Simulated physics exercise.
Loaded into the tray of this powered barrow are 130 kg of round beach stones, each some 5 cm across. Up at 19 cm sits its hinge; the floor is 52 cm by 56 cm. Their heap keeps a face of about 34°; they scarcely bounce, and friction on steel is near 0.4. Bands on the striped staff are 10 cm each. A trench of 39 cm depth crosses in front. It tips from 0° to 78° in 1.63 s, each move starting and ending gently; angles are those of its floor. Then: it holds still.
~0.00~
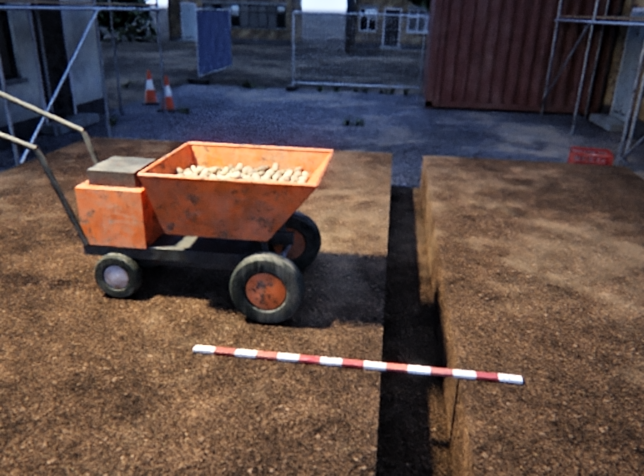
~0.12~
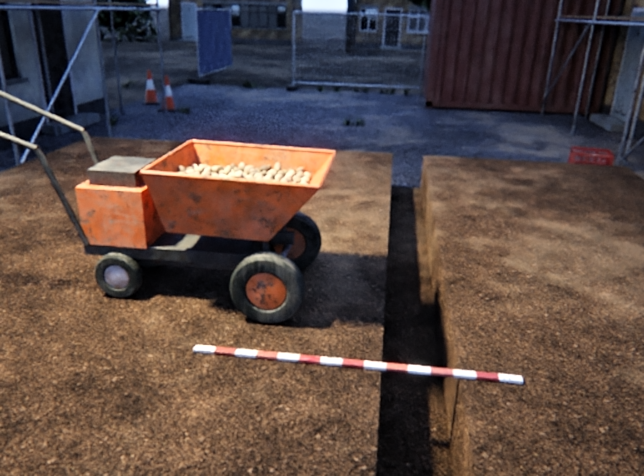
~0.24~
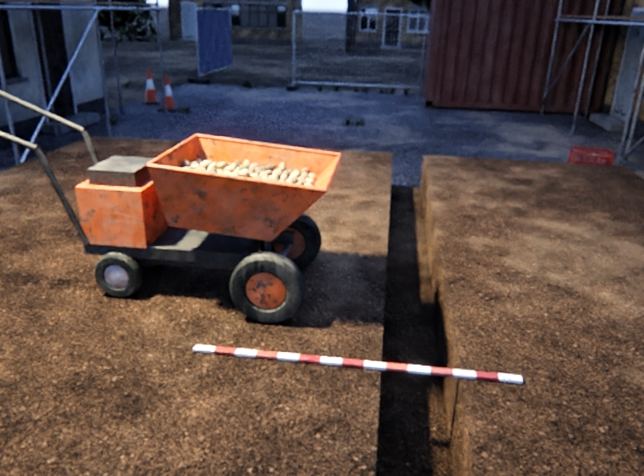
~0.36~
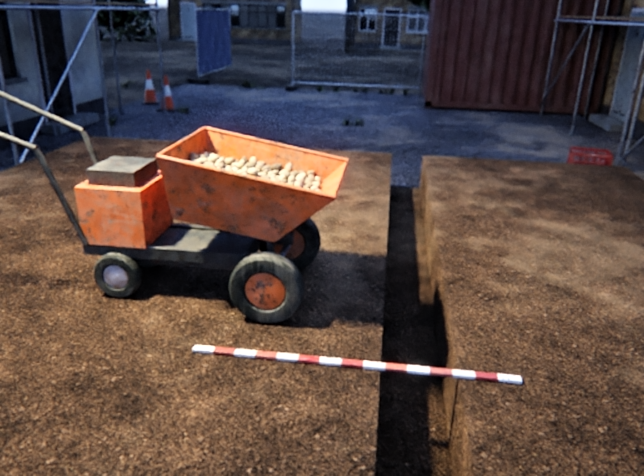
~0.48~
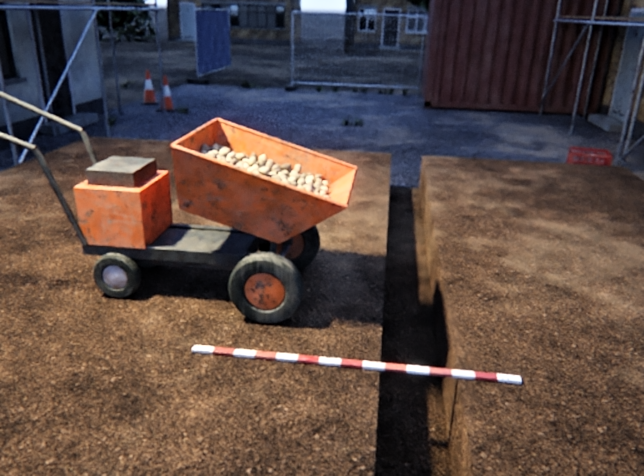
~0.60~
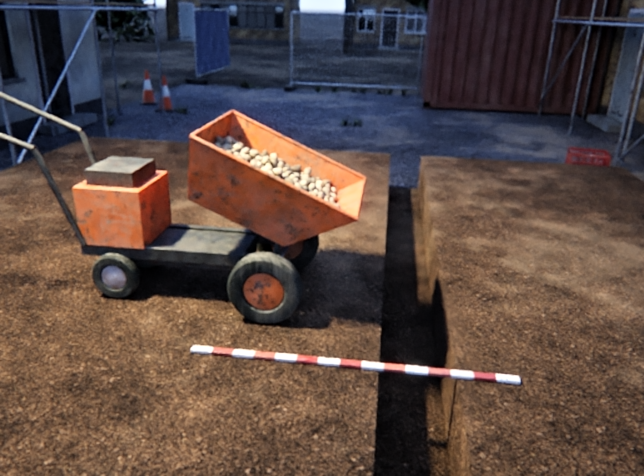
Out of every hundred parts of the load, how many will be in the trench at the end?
Close to 99 in every hundred.
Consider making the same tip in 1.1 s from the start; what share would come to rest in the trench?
Expected share: Around 100%.
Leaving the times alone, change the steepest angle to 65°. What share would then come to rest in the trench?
Trench share: Approx. 95%.
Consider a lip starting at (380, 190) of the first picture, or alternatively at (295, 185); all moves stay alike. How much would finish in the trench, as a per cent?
Result: Close to 10 then close to 90 per cent.
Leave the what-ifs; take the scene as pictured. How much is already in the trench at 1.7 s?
At that moment: Approx. 75 %.
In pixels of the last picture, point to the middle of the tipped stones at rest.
Their middle lands near (413, 350).
After 1.2 s the floor is at 66°; 98 % in the tray, 2 % in the trench; the foremost stones are at (407, 279).
After 1.7 s the floor is at 78°; 26 % in the tray, 73 % in the trench, 1 % past the trench; the foremost stones are at (488, 307).
After 2.1 s the floor is at 78°; 3 % in the tray, 96 % in the trench, 1 % past the trench; the foremost stones are at (519, 307).
After 4.0 s the floor is at 78°; 0 % in the tray, 99 % in the trench, 1 % past the trench; the foremost stones are at (525, 310).
